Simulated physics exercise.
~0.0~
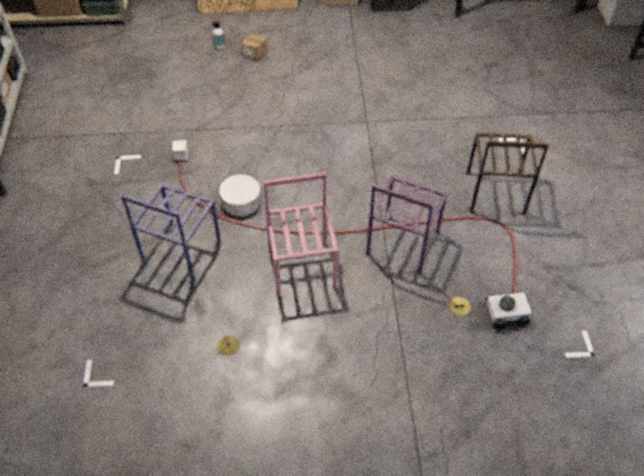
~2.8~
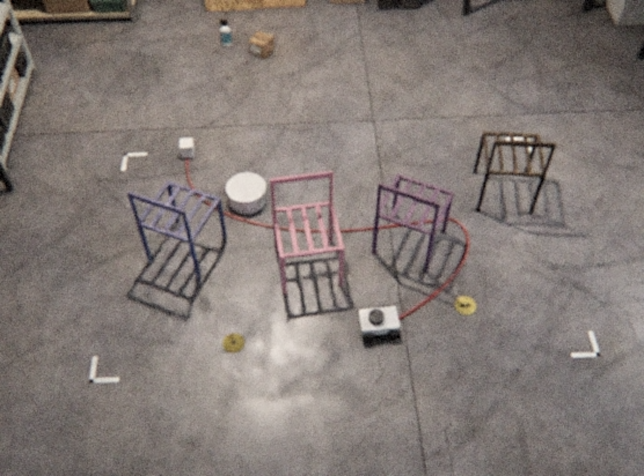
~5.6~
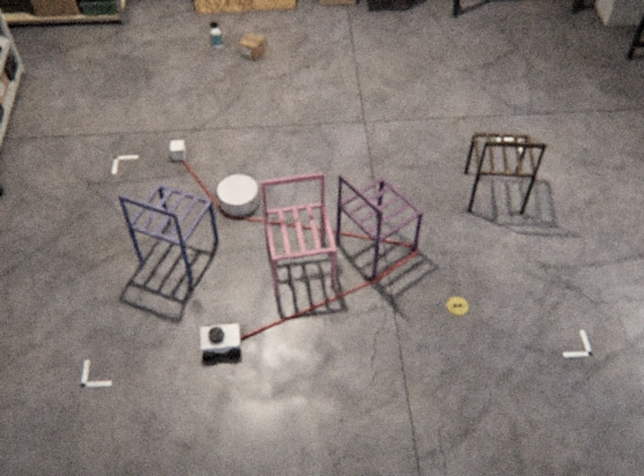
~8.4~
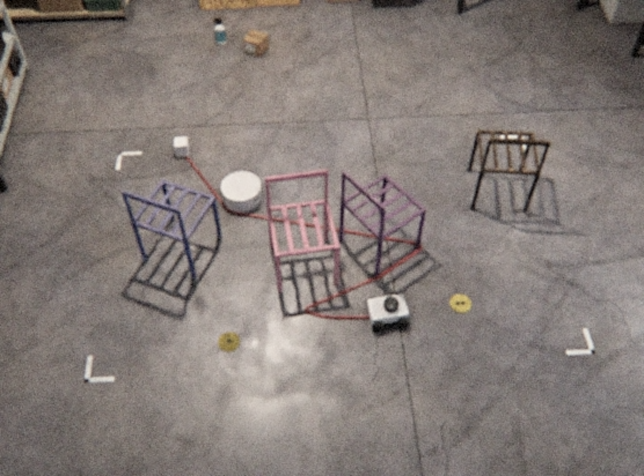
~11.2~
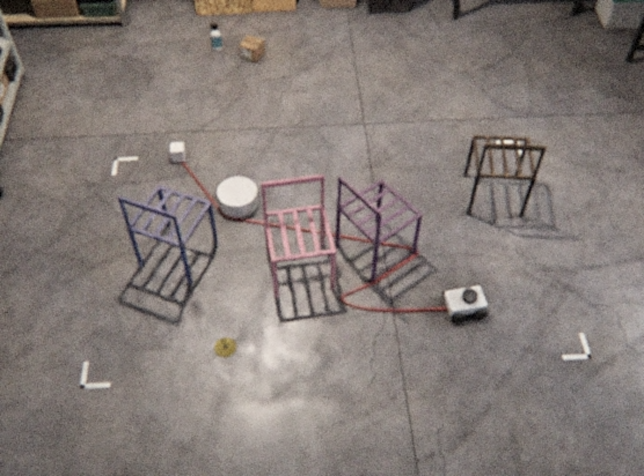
On a workshop floor, a cart trailing a red lead drives left, shifting the purple chair, then returns right.
